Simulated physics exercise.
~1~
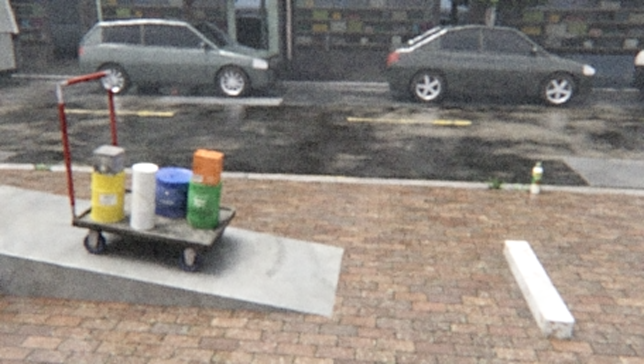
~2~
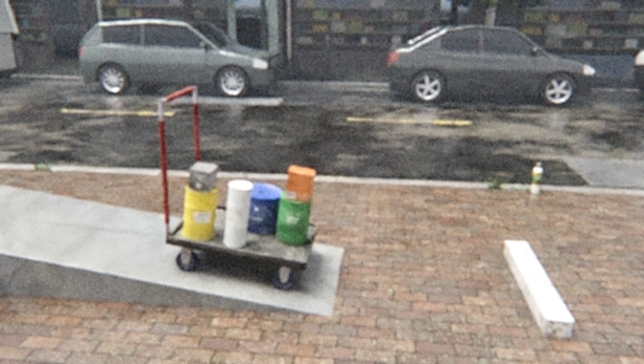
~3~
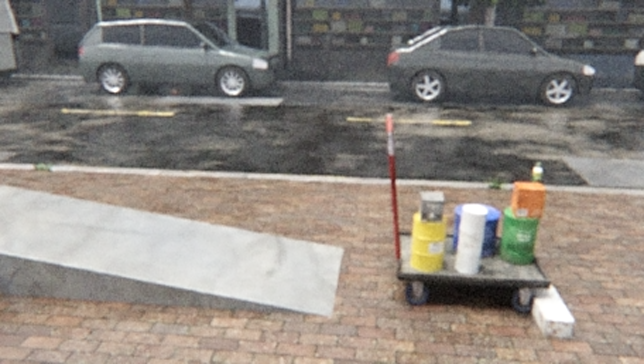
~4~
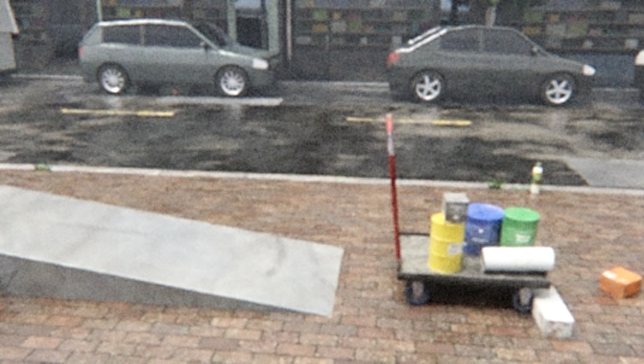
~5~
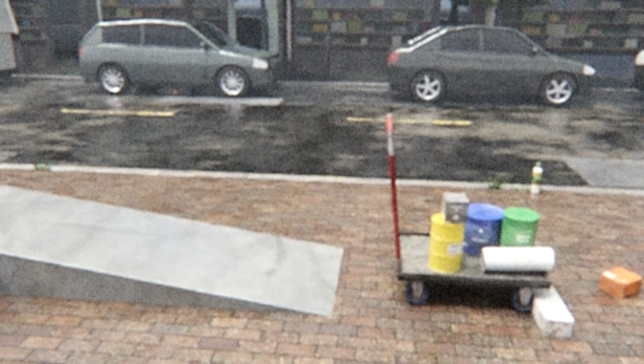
At the start, a flat trolley with a red handle stands on a grey ramp beside a wet street, carrying a yellow canister, a white canister, a blue pail, a green pail, a grey box and an orange box. It rolls down the slope to the right with its load aboard. Leaving the ramp, it crosses the brick paving and stops at a white kerb. The orange box tumbles off the right side, while the white canister topples onto the deck. The grey box and yellow canister shift slightly right but stay up, and everything comes to rest.
